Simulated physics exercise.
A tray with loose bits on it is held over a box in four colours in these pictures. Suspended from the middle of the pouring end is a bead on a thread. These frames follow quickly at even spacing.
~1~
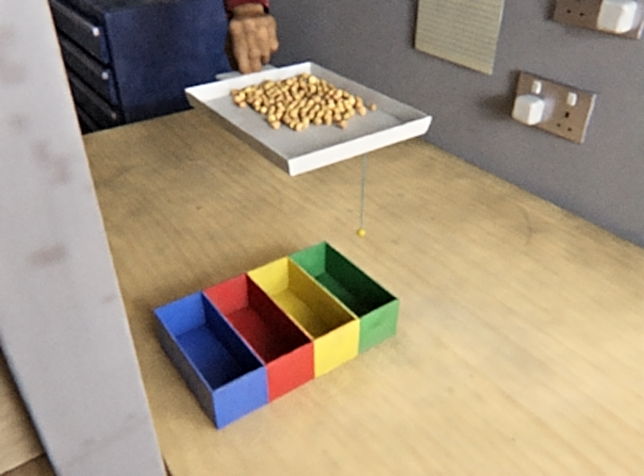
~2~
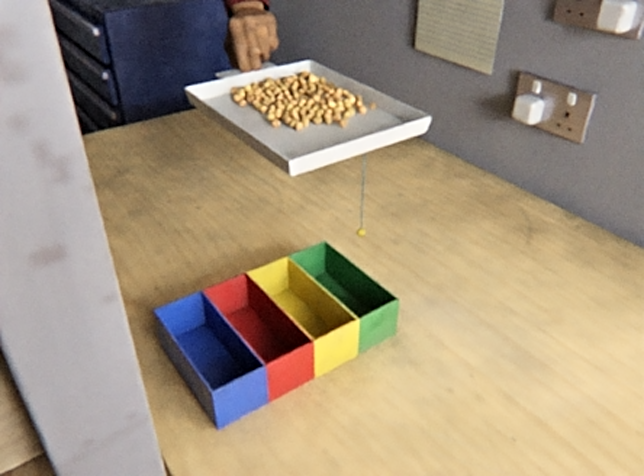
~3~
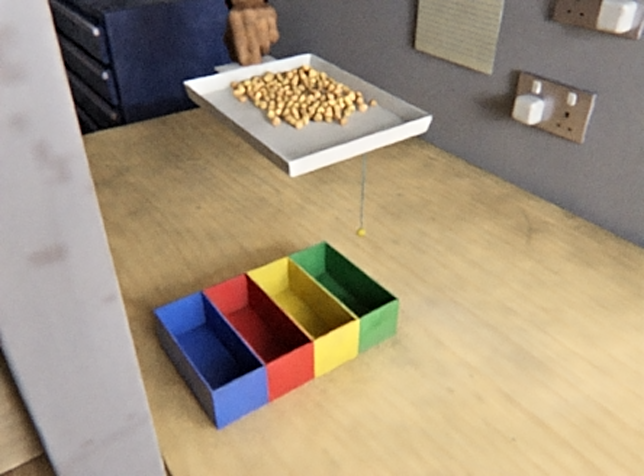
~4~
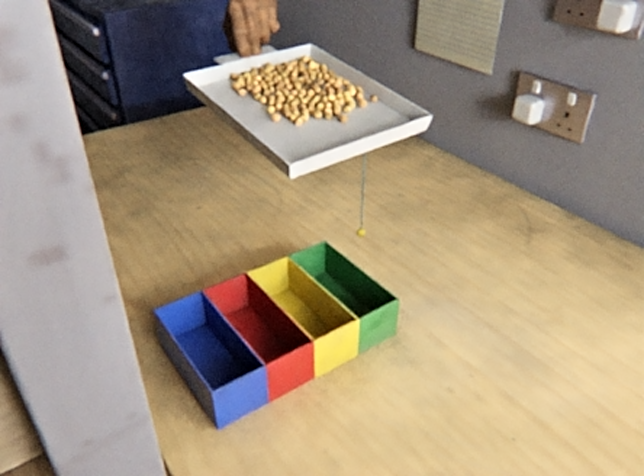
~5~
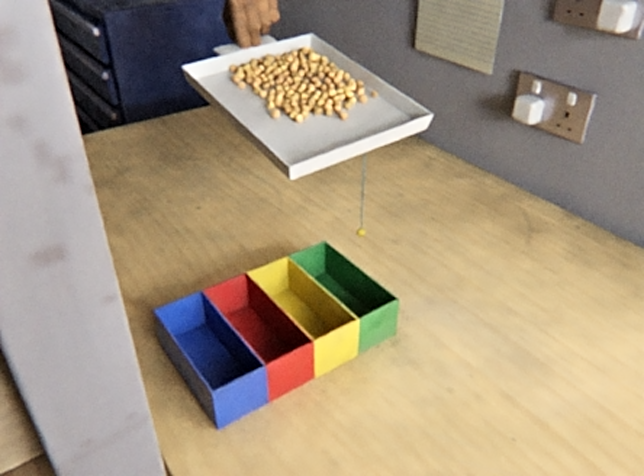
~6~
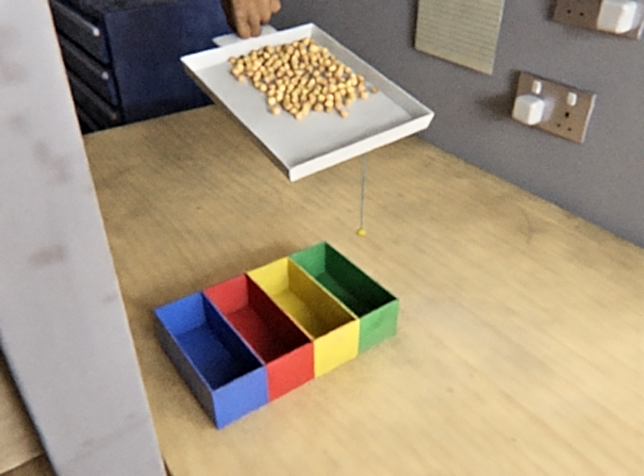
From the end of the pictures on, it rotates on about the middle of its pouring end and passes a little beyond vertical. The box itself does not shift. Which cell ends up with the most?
The green cell.
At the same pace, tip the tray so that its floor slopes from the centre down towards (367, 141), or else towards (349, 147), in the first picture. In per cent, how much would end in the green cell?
Near 0 % and, after that, 20 %.
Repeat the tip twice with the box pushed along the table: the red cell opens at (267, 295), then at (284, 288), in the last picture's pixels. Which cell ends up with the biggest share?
The yellow one, then yellow.
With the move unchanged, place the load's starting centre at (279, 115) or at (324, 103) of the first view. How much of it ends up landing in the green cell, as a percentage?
In order, roughly 40 % and 50 %.
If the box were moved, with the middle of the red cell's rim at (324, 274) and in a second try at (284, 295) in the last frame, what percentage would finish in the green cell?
Approximately 0 percent, followed by approximately 30 percent.
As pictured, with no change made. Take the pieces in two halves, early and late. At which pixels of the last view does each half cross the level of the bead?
Near (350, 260) and later near (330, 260).
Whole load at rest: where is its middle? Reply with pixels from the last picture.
Resting centre, last picture - approx. (349, 311).
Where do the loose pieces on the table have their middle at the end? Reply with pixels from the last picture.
I'd put the middle somewhere around (411, 302) in the last picture.
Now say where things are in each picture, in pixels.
In the first frame, corners of the pouring end at (290, 158) and (427, 116), level; middle of the load at (297, 99), dried chickpeas; bead on its thread at (361, 232); blue cell at (241, 394); red cell at (291, 368); yellow cell at (337, 345); green cell at (378, 323).
In the second frame, corners of the pouring end at (290, 159) and (427, 116), level; middle of the load at (297, 97).
In the third frame, corners of the pouring end at (291, 160) and (427, 115), tipped barely, lowest at the left corner; middle of the load at (297, 93).
In the fourth frame, corners of the pouring end at (291, 162) and (428, 115), tipped a little, lowest at the left corner; middle of the load at (297, 86).
In the fifth frame, corners of the pouring end at (291, 164) and (429, 114), tipped a little, lowest at the left corner; middle of the load at (297, 80).
In the sixth frame, corners of the pouring end at (291, 166) and (429, 113), tipped a little, lowest at the left corner; middle of the load at (297, 73); blue cell at (241, 394); red cell at (291, 368); yellow cell at (337, 345); green cell at (378, 323).
Soon, tray tipped steeply; nearly all on the tray; a stray few in the yellow cell; a stray few falling or outside the box.
A while on, tray tipped right over; nearly all on the tray; a small part in the yellow cell; a stray few in the green cell; a stray few falling or outside the box.
Towards the end, tray tipped past a quarter turn; about half in the green cell; about a quarter in the yellow cell; a stray few in the red cell; about a third falling or outside the box.
Finally, tray tipped past a quarter turn; about half in the green cell; about a quarter in the yellow cell; a stray few in the red cell; none in the blue cell; about a third outside the box.
